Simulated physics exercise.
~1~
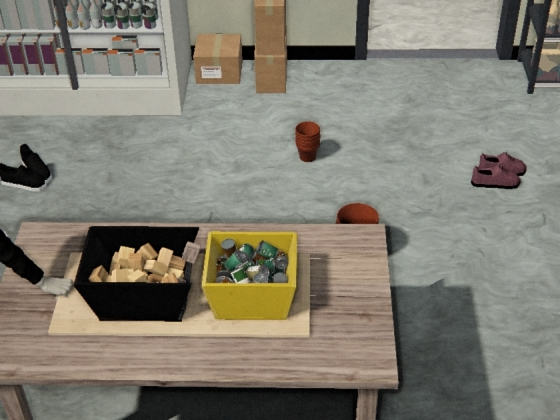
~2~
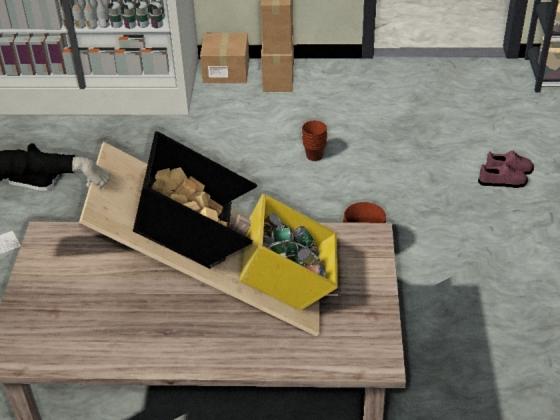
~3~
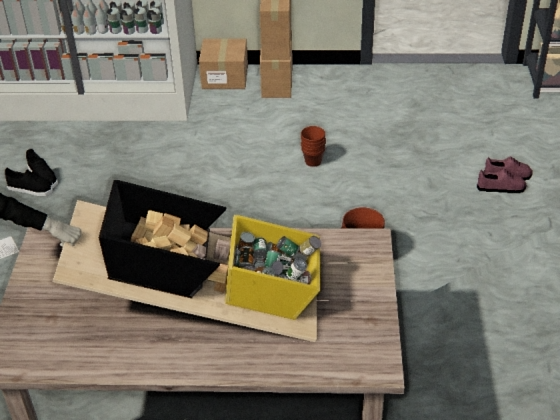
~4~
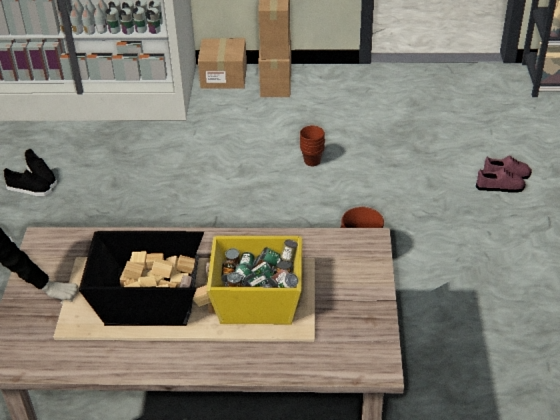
On a table, a gloved hand tilts a board holding two filled tubs, then lowers it.
